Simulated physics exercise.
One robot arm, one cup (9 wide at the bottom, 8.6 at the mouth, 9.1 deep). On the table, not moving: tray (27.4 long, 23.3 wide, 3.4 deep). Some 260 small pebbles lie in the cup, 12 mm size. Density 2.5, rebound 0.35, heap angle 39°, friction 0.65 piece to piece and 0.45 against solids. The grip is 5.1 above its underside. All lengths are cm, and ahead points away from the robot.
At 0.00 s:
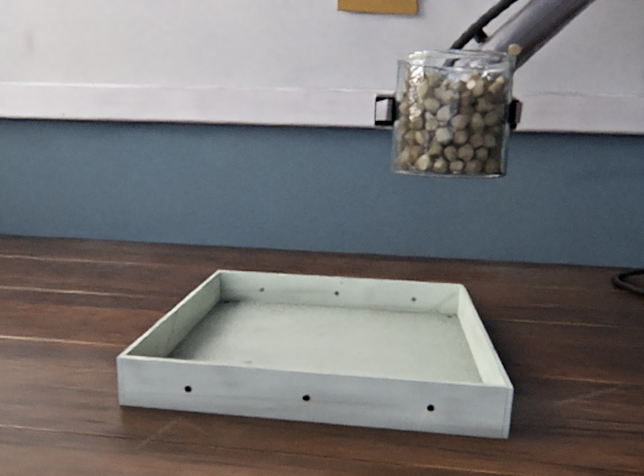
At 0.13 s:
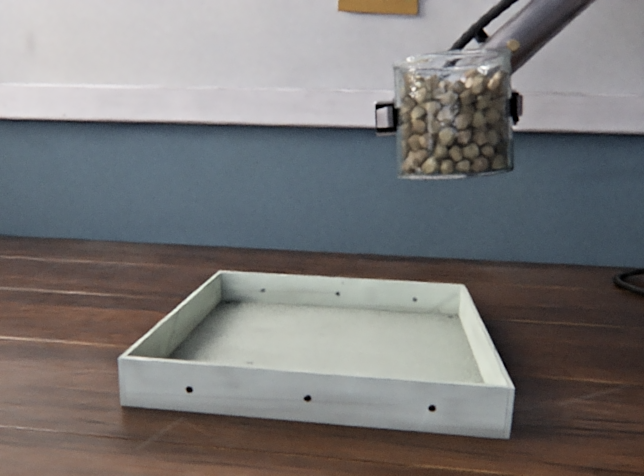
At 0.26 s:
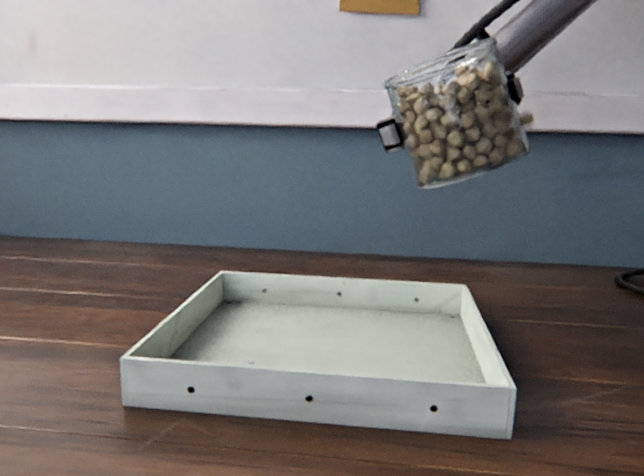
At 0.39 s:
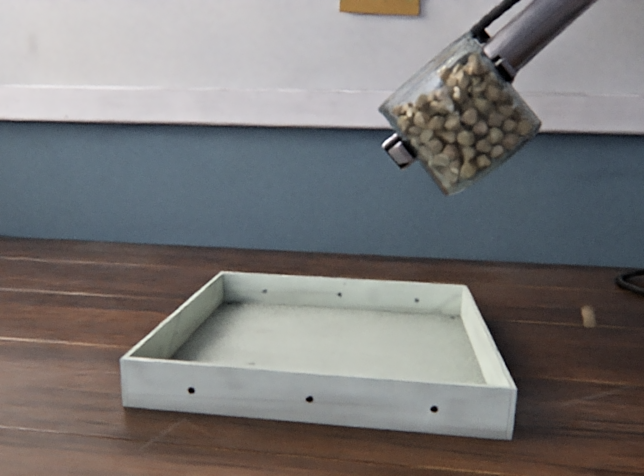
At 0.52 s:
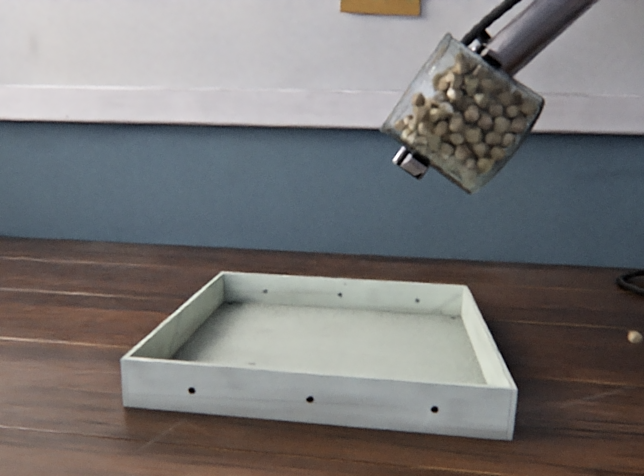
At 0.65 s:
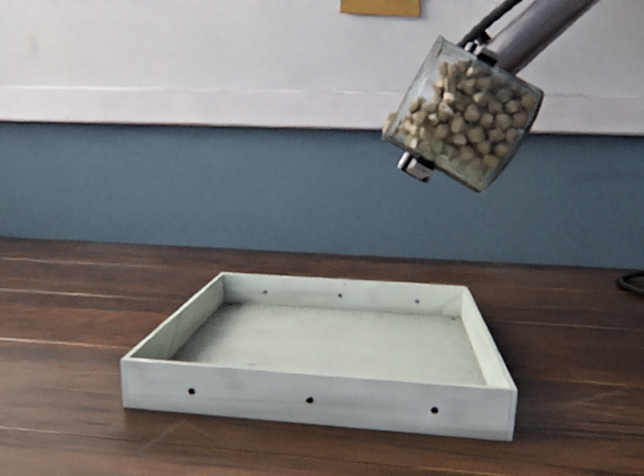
Above a dark wooden table holding a pale, shallow tray, a robot arm tilts a clear cup full of small pebbles steeply to the left; one pebble drops to the table on the right while the rest stay inside.
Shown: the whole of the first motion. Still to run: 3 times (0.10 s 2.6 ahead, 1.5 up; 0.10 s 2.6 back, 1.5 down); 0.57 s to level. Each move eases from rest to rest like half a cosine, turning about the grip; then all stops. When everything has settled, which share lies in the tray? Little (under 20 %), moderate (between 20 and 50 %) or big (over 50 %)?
In the tray the share is moderate, between 20 and 50 %.
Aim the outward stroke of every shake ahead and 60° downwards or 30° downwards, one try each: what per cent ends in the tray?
About 0 and 10 per cent.
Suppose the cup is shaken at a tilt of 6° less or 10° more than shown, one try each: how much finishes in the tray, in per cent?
About 25 and 50 per cent.
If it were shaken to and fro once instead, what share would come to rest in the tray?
Then about 15 per cent.
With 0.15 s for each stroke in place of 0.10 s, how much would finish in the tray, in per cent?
Then about 5 per cent.
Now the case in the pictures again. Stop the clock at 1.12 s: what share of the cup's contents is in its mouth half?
About 40 per cent.
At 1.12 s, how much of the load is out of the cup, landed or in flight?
About 25 per cent by then.
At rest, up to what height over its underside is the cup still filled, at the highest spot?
About 8.0 cm.
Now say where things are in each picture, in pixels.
In the first frame, the cup middle at (451, 118), level; upper third of the load around (450, 96), from x 405 to 515, top at y 50; 259 in the cup.
In the second frame, the cup middle at (452, 118), tilted 6° forward; upper third of the load around (455, 96), from x 405 to 515, top at y 45; 258 in the cup, 1 in flight or on a rim.
In the third frame, the cup middle at (456, 118), tilted 22° forward; upper third of the load around (461, 98), from x 400 to 525, top at y 65; 258 in the cup, 1 in flight or on a rim.
In the fourth frame, the cup middle at (458, 117), tilted 41° forward; upper third of the load around (463, 98), from x 395 to 590, top at y 60; 258 in the cup, 1 in flight or on a rim.
In the fifth frame, the cup middle at (460, 116), tilted 57° forward; upper third of the load around (465, 95), from x 400 to 635, top at y 60; 258 in the cup, 1 on the table or floor.
In the sixth frame, the cup middle at (460, 117), tilted 63° forward; upper third of the load around (464, 96), from x 390 to 660, top at y 70; 258 in the cup, 1 on the table or floor.
After 1.12 s, tilted 63° forward, highest piece 25 above the table; 196 in the cup, 35 in the tray, 1 on the table or floor, 27 in flight or on a rim.
After 1.59 s, tilted 23° forward, highest piece 25 above the table; 169 in the cup, 88 in the tray, 1 on the table or floor, 1 in flight or on a rim.
After 2.02 s, level, highest piece 25 above the table; 169 in the cup, 89 in the tray, 1 on the table or floor.
After 3.07 s, level, highest piece 25 above the table; 169 in the cup, 89 in the tray, 1 on the table or floor.
In the end, 169 in the cup, 89 in the tray, 1 on the table or floor. That is 34 % in the tray.
